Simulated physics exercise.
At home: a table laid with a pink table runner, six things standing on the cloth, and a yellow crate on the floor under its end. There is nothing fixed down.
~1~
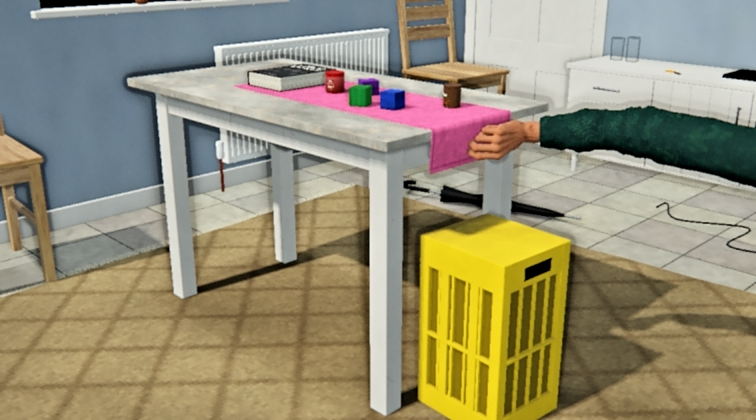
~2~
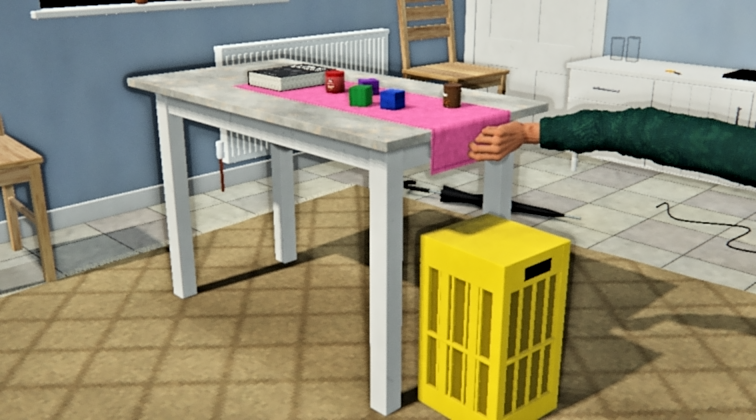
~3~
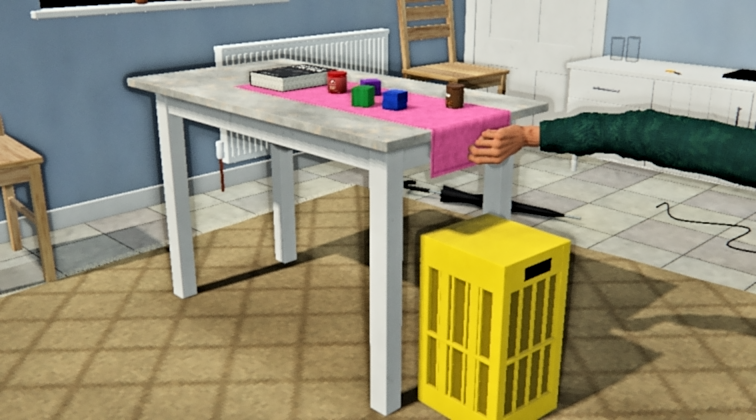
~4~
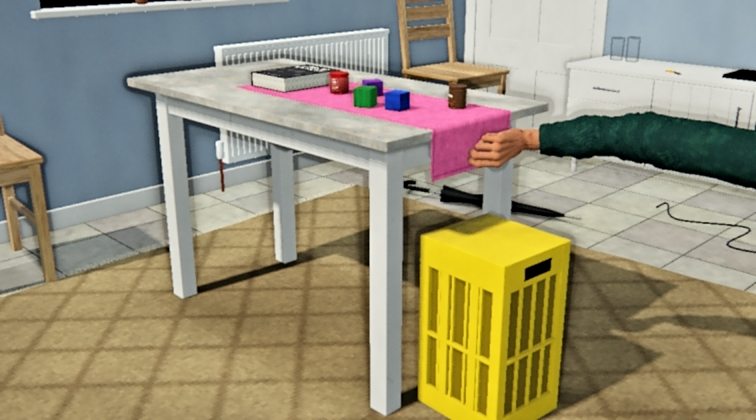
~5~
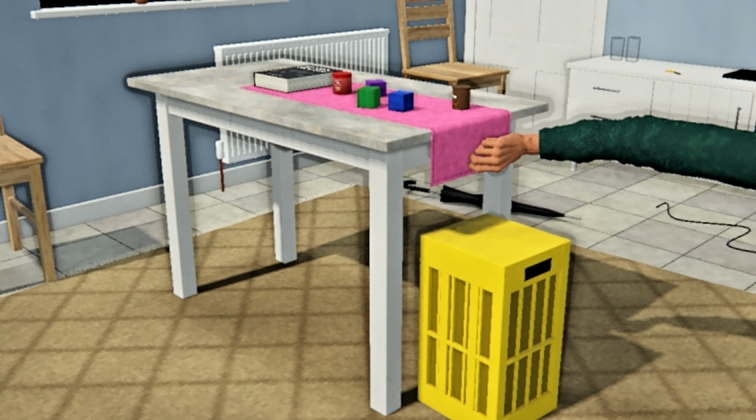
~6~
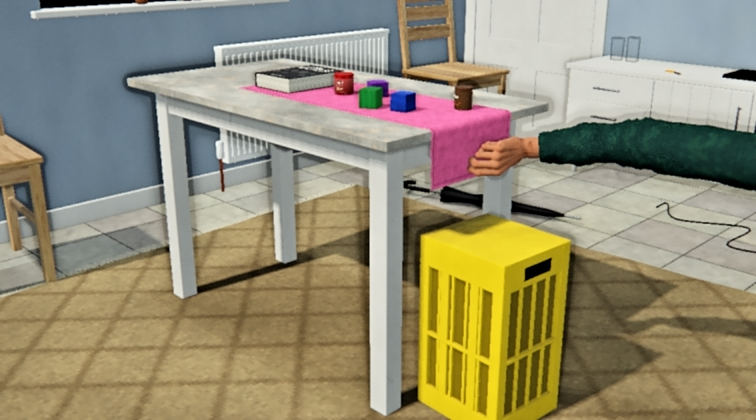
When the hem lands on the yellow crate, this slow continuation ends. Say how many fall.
One leaves.
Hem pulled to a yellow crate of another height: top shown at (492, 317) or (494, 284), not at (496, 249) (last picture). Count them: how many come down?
Respectively 3 and 2.
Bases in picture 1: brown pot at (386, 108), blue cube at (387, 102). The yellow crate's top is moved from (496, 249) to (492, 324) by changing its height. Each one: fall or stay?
The brown pot does not stay aboard, and the blue cube does not stay aboard.
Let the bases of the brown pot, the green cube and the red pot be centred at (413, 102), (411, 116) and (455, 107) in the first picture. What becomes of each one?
Outcome: Brown pot stays aboard, green cube falls away, red pot falls away.
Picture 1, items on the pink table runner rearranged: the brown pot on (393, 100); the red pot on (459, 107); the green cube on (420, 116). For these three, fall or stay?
Result - brown pot: Still up; red pot: Down; green cube: Down.
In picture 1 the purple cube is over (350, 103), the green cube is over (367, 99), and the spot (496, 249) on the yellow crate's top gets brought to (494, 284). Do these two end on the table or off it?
Purple cube: Safe; green cube: Safe.
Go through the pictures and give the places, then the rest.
The first picture shows hem (430, 174); brown pot (453, 85); blue cube (393, 91); green cube (361, 86); purple cube (368, 80); red pot (335, 72); top of the crate (496, 249).
The second picture shows hem (431, 175); brown pot (453, 85).
The third picture shows hem (431, 178); blue cube (395, 91).
The fourth picture shows hem (432, 182); green cube (365, 87); top of the crate (496, 249).
The fifth picture shows hem (431, 187); purple cube (376, 81).
The sixth picture shows hem (431, 190); brown pot (464, 87); blue cube (403, 93); green cube (371, 88); purple cube (378, 81); red pot (344, 73).
Soon after, hem near (471, 194); all still up.
Then, hem on the crate; brown pot gone.
At rest, hem on the crate; brown pot gone. Over the edge go one.
